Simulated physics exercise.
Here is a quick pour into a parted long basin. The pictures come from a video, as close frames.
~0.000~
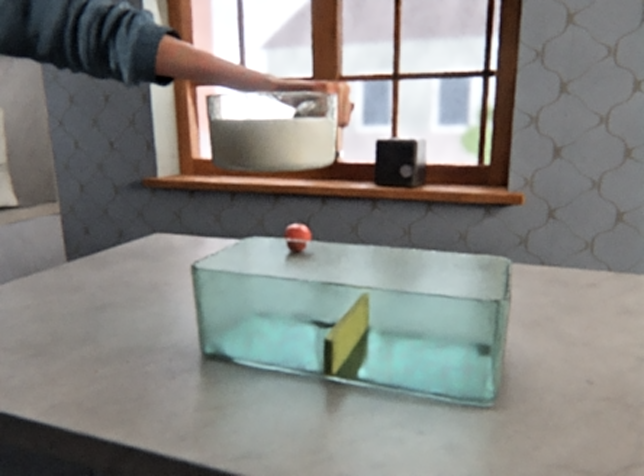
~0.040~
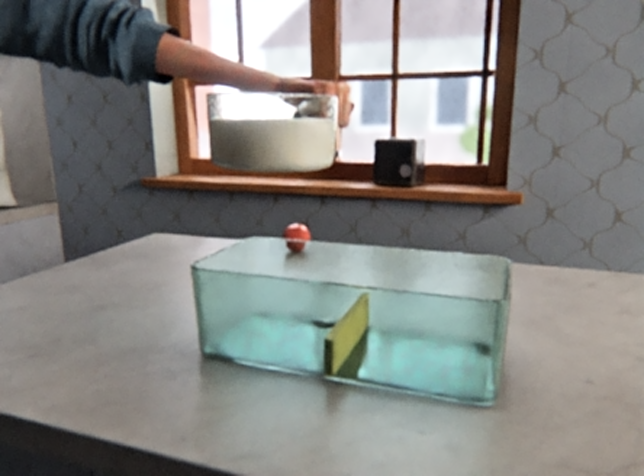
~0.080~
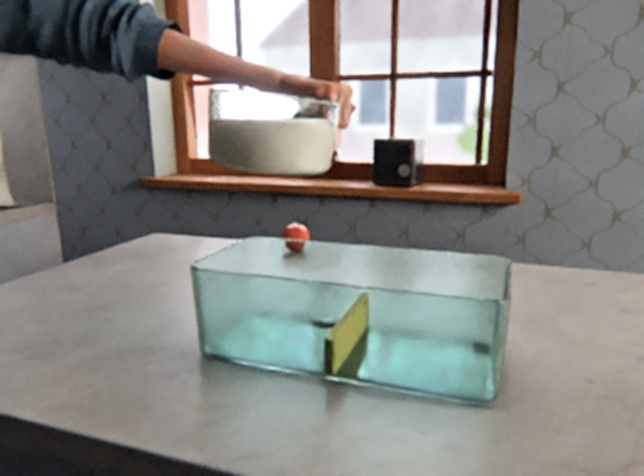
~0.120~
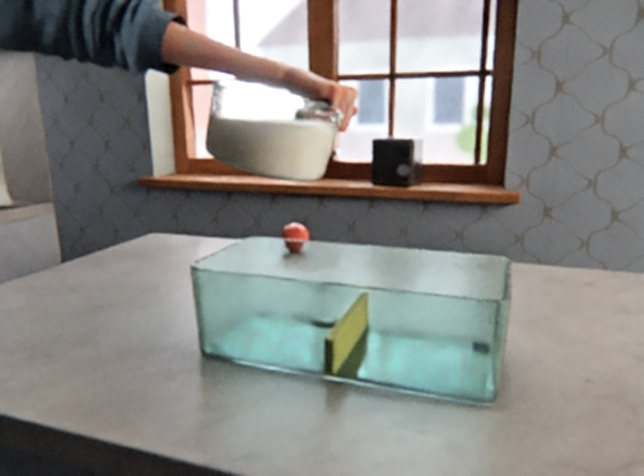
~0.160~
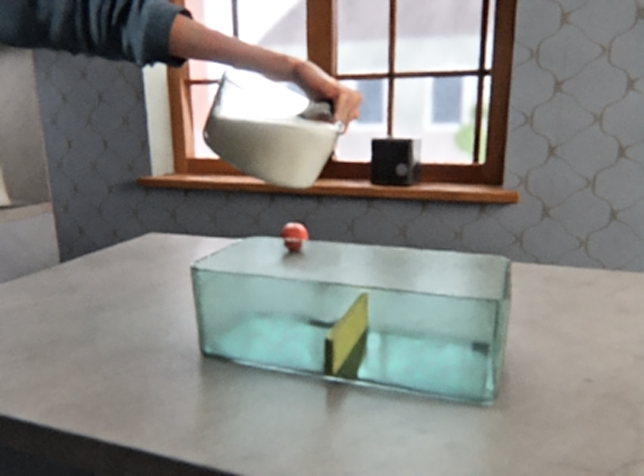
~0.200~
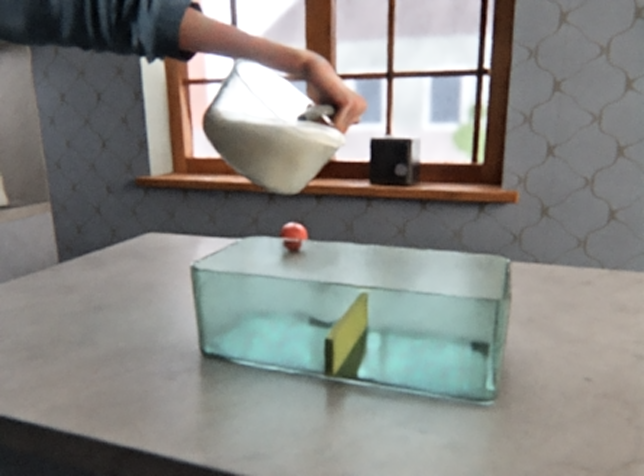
On a grey table by a wood-framed window, a long glass basin with a low yellow-green divider sits beside a small red ball. Above it, a sleeved arm holds a clear container of whitish contents nearly level, then tips it steadily down to the right until its contents reach the edge.
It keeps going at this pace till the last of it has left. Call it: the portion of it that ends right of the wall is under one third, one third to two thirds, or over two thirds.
One third to two thirds.
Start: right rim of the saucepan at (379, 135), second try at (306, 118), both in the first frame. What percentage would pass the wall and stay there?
In order, some 80 and 25 percent.
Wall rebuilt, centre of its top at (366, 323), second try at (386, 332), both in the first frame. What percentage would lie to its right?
The first gives 40 %, the second 30 %.
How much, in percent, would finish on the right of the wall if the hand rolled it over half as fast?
Something like 70 percent.
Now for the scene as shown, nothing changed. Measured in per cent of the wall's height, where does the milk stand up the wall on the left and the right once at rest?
Roughly 30 left of the wall, roughly 40 right of it.
A moment on, the saucepan is tipped right over and 15 per cent is still to pour, 2 is left of the wall and 34 right of it.
Next, the saucepan is tipped right over and 1 per cent is still to pour, 35 is left of the wall and 55 right of it.
Then the saucepan is tipped right over and 0 per cent is still to pour, 41 is left of the wall and 51 right of it.
Later the saucepan is tipped right over and 0 per cent is still to pour, 43 is left of the wall and 52 right of it.
Finally, 43 per cent lies left of the wall, 52 right of it and 5 outside.
